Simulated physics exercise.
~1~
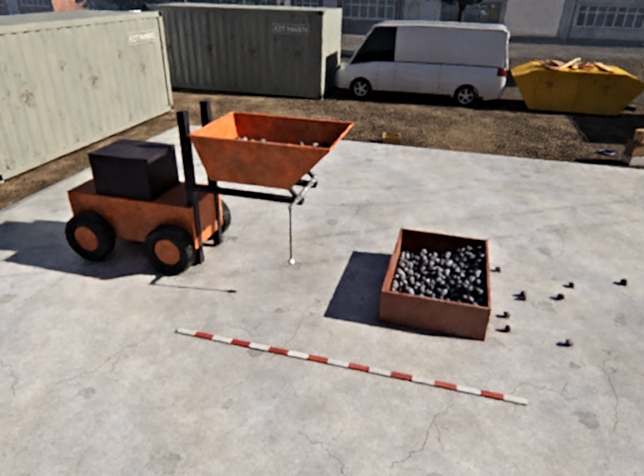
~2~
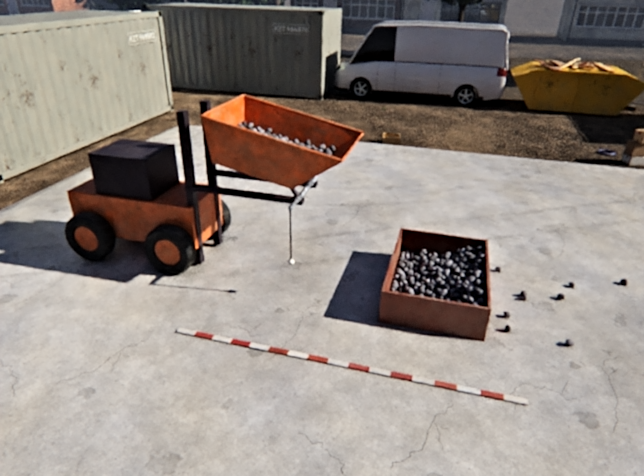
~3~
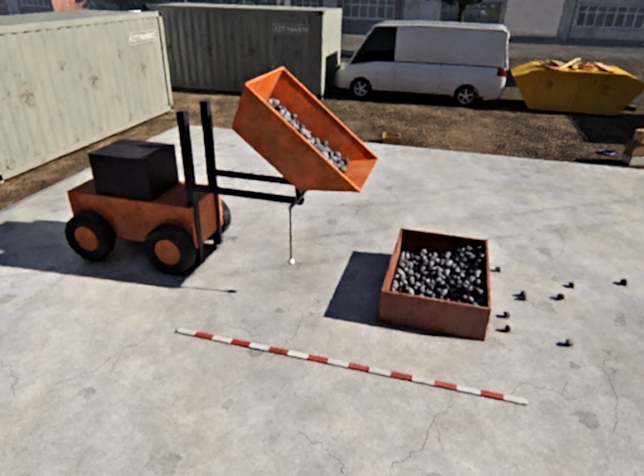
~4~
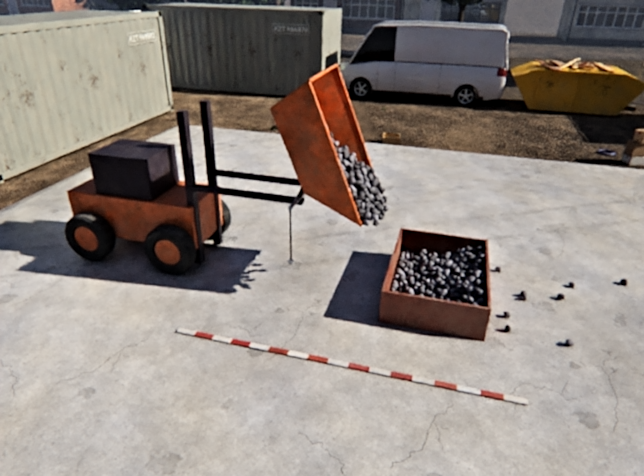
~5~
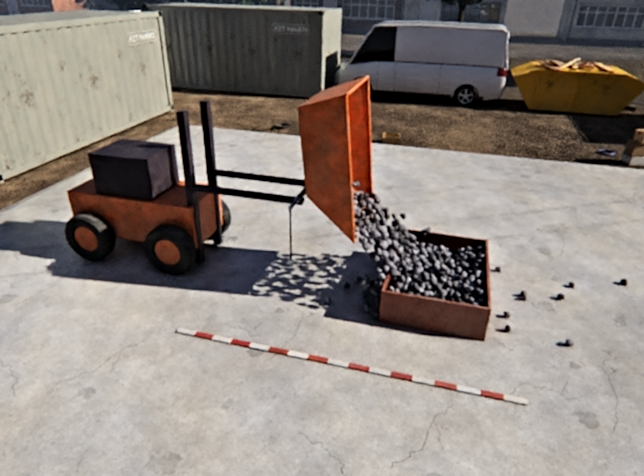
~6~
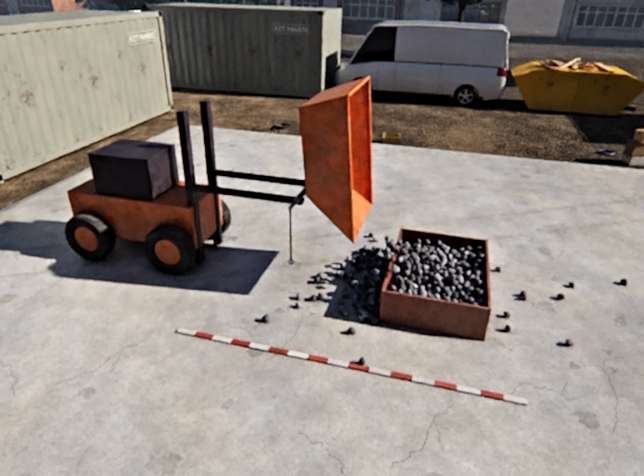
In the video, an orange forklift tips its raised skip steeply forward, pouring dark stones toward a rust-coloured bin already holding similar stones. Most land in the bin, heaping it fuller, while others scatter on the concrete in front of it, and the emptied skip stays tilted.
